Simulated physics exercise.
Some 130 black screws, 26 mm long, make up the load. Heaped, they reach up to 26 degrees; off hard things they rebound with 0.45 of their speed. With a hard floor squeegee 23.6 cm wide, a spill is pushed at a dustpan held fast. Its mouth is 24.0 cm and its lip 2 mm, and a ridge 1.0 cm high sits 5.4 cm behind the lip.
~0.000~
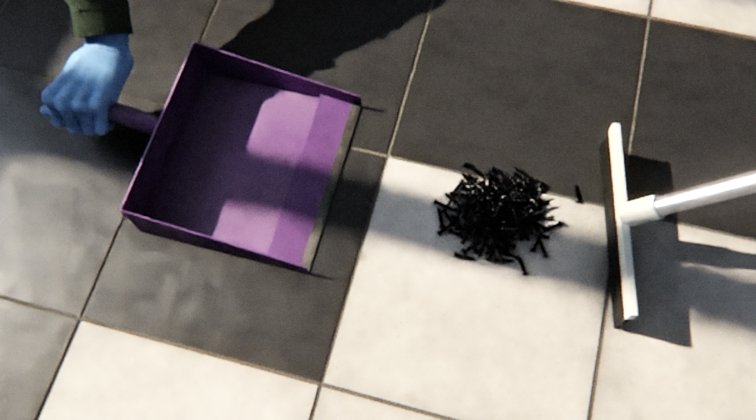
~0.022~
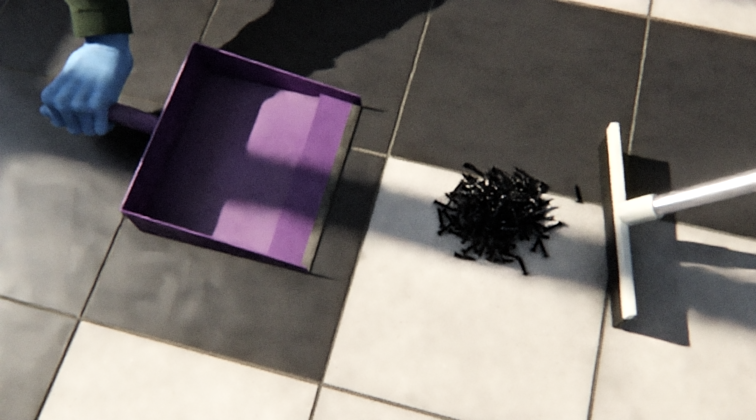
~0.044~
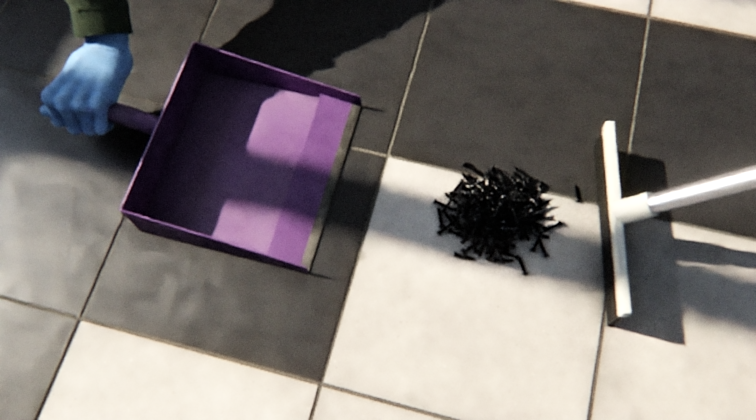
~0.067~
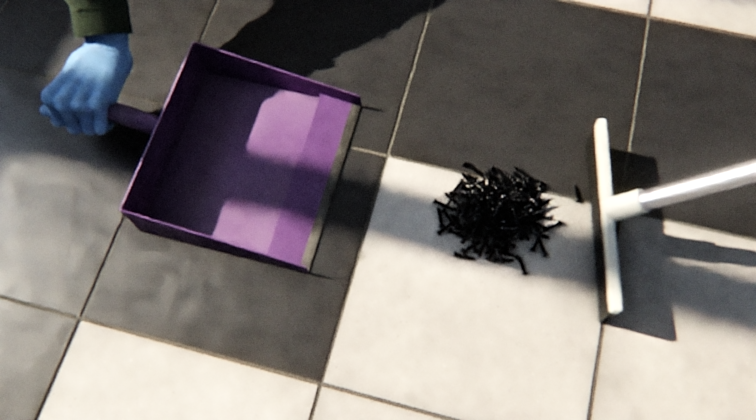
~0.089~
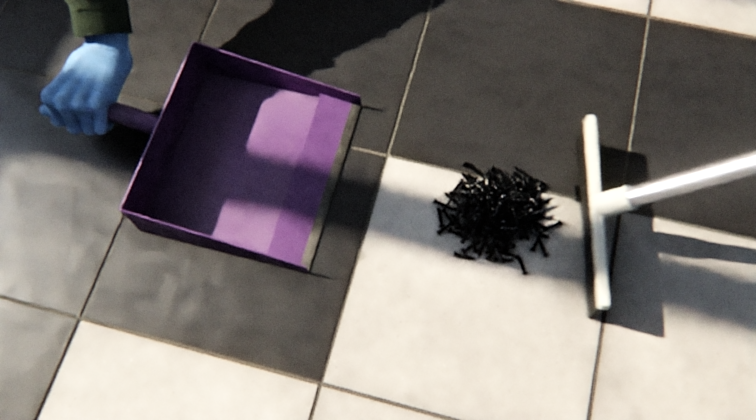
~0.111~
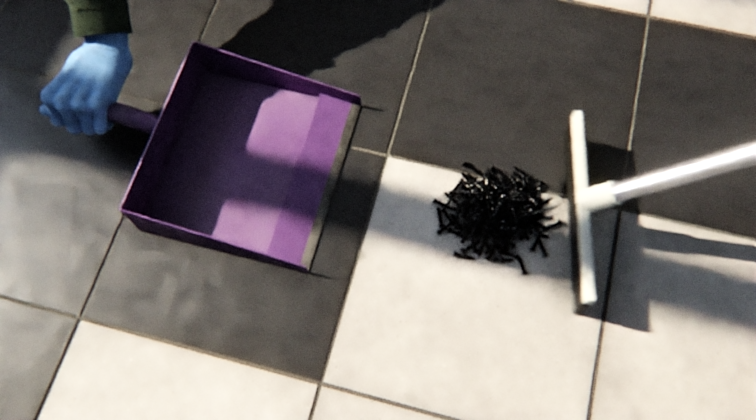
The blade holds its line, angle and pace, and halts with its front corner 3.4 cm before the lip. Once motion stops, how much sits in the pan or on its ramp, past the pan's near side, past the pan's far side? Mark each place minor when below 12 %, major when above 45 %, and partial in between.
In the pan or on its ramp - partial; past the pan's near side - minor; past the pan's far side - minor.
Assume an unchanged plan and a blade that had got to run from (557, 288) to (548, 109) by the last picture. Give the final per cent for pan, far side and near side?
Pan 70, far 0, near 0.
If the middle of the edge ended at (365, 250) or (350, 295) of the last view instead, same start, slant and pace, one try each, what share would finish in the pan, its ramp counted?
About 25 and 20 per cent.
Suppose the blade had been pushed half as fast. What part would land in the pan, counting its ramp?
About 5 %.
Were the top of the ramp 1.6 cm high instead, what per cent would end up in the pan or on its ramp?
Roughly 20 per cent.
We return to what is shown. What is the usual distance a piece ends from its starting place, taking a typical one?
Median: Approx. 20 cm.
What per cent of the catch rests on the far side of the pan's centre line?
About 60 %.
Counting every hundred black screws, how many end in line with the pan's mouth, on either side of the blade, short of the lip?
About 80 per cent.
After 0.27 s, middle of the blade 18 cm from the lip; 0 % over the lip, far side 0 %, near side 0 %.
After 0.38 s, middle of the blade 9 cm from the lip; 0 % over the lip, far side 0 %, near side 0 %.
After 0.62 s, middle of the blade 6 cm from the lip; 20 % over the lip, far side 0 %, near side 0 %.
By 1.0 s all is still; pan 20 %, near side 0 %, far side 0 %, in front of the lip or behind the blade 80 %.
